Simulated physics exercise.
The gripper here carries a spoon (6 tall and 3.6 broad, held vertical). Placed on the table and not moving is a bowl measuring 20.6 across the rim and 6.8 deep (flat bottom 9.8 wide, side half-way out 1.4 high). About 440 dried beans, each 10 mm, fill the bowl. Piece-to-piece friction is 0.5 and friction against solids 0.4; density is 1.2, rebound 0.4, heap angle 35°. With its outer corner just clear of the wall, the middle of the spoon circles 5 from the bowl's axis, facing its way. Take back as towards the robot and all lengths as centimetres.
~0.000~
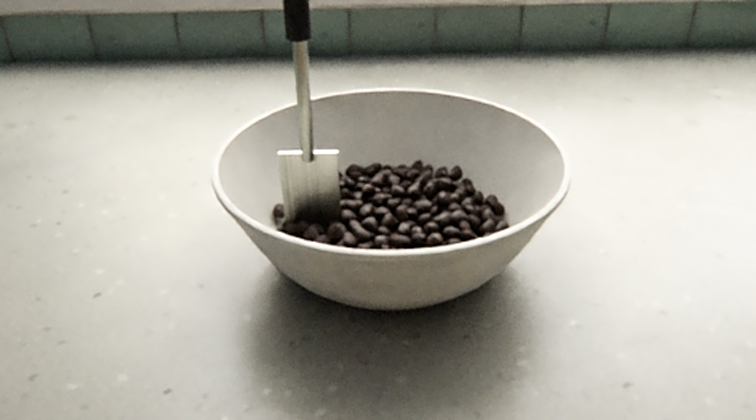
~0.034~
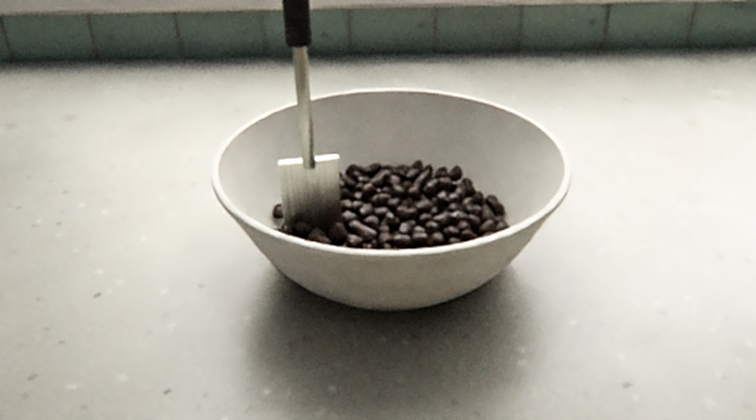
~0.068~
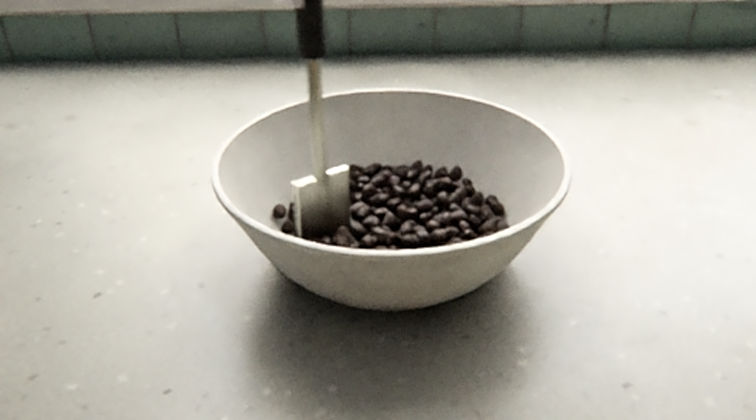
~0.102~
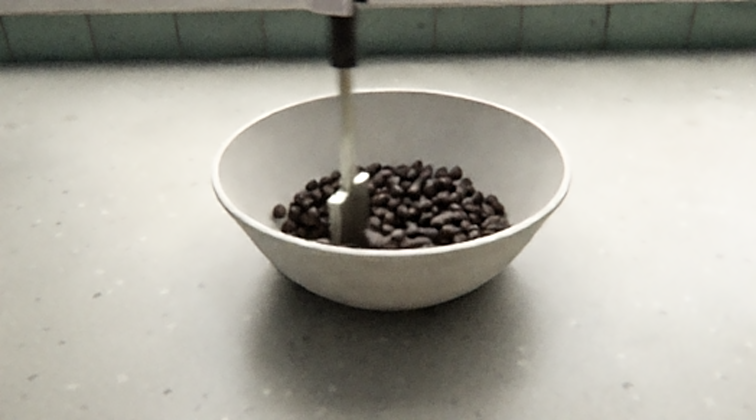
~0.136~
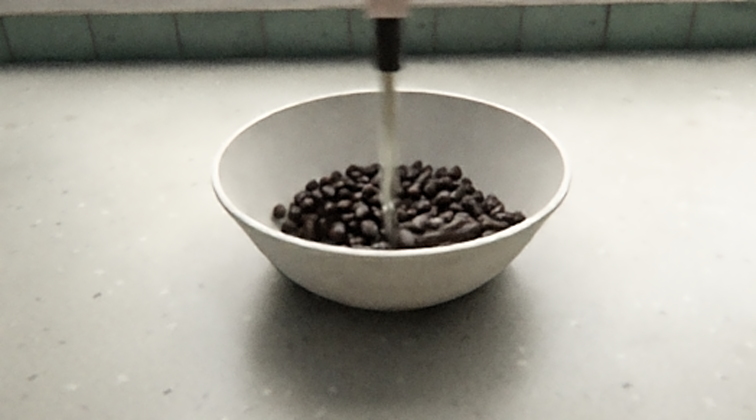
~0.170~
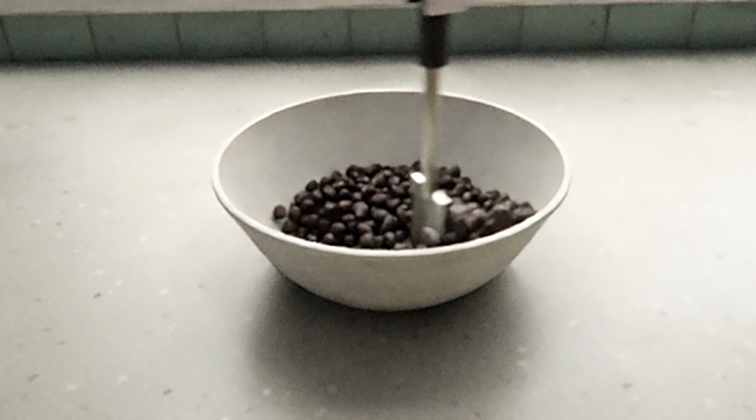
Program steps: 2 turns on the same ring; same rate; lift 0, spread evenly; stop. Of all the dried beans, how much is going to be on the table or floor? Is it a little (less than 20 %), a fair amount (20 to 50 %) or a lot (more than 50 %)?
A little, less than 20 %.
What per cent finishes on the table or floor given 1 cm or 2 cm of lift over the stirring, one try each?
First try about 5 per cent, second about 5 per cent.
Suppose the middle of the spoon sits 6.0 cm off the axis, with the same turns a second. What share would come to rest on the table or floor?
Then about 15 per cent.
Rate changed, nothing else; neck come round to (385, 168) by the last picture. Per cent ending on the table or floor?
Something like 0 percent, roughly.
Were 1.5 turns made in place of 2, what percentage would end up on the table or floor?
Roughly 5 per cent.
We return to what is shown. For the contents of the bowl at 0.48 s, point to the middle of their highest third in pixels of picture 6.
About (279, 189).
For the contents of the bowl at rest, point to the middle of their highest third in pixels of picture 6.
It is centred around (319, 238).
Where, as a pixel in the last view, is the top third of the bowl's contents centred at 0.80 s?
Around (462, 154).
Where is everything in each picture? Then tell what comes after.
The first frame shows spoon neck at (306, 130), 0° round; upper third of the load around (399, 213), from x 280 to 505, top at y 170; 435 in the bowl.
The second frame shows spoon neck at (307, 136), 11° round; upper third of the load around (398, 215), from x 275 to 505, top at y 170.
The third frame shows spoon neck at (319, 152), 36° round; upper third of the load around (394, 223), from x 275 to 505, top at y 170.
The fourth frame shows spoon neck at (349, 163), 62° round; upper third of the load around (405, 238), from x 280 to 510, top at y 170.
The fifth frame shows spoon neck at (389, 168), 88° round; upper third of the load around (426, 238), from x 280 to 520, top at y 170.
The sixth frame shows spoon neck at (430, 163), 113° round; upper third of the load around (459, 229), from x 280 to 530, top at y 170; 435 in the bowl.
By 0.48 s, 350° round, highest piece 9 above the table; 428 in the bowl, 7 on the table or floor.
By 0.80 s, 227° round, highest piece 9 above the table; 409 in the bowl, 23 on the table or floor, 3 in flight or on the tool.
By 1.15 s, 0° round, highest piece 6 above the table; 402 in the bowl, 33 on the table or floor.
By 1.85 s, 0° round, highest piece 6 above the table; 402 in the bowl, 33 on the table or floor.
Final count, 402 in the bowl, 33 on the table or floor. That is 8 % on the table or floor.
